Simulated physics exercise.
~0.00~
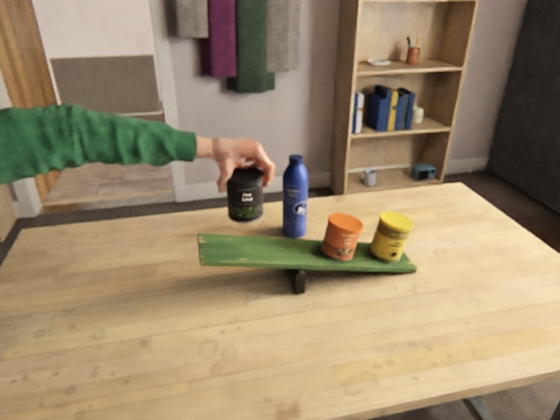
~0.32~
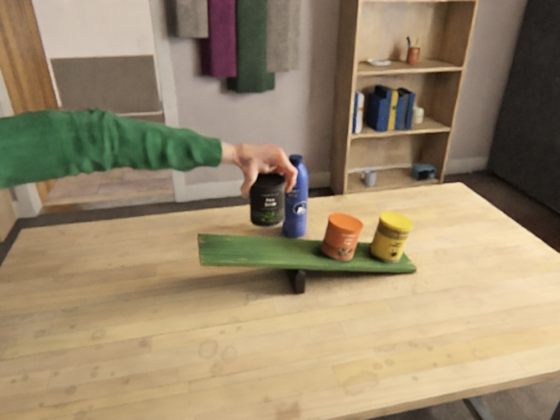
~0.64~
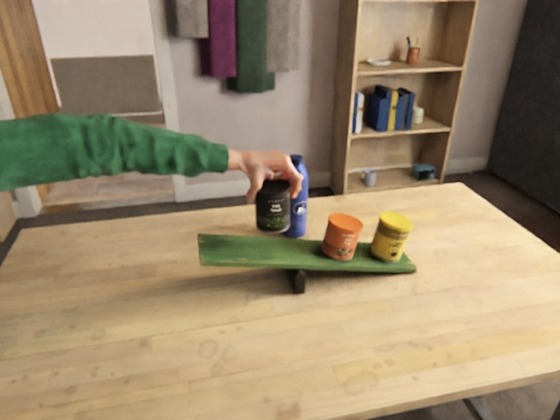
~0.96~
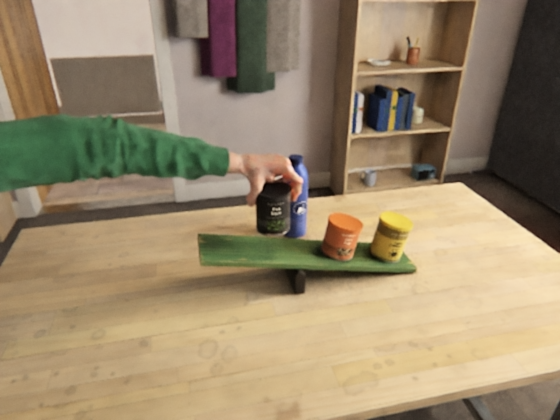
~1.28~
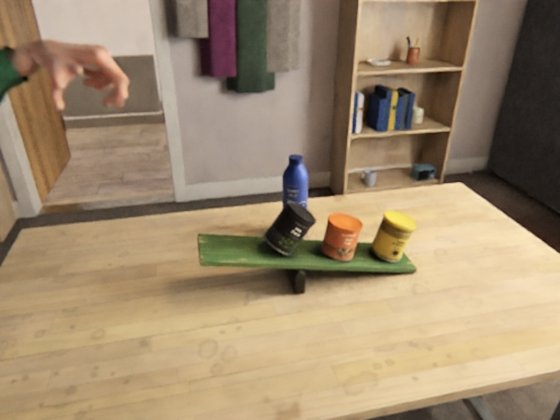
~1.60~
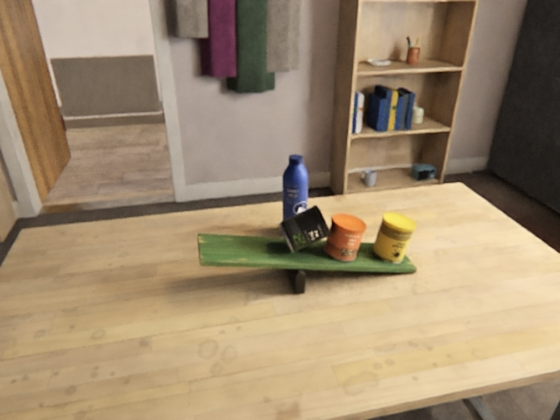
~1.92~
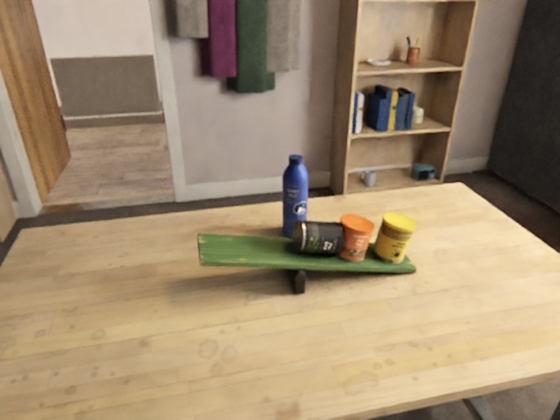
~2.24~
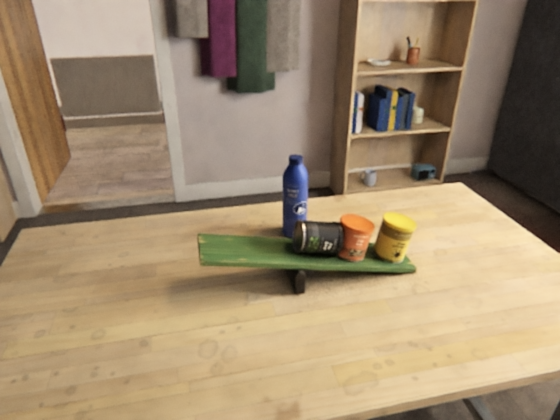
Black tin released by a hand above a tilted green plank, toppling onto its side and nudging the orange tin beside the yellow one.
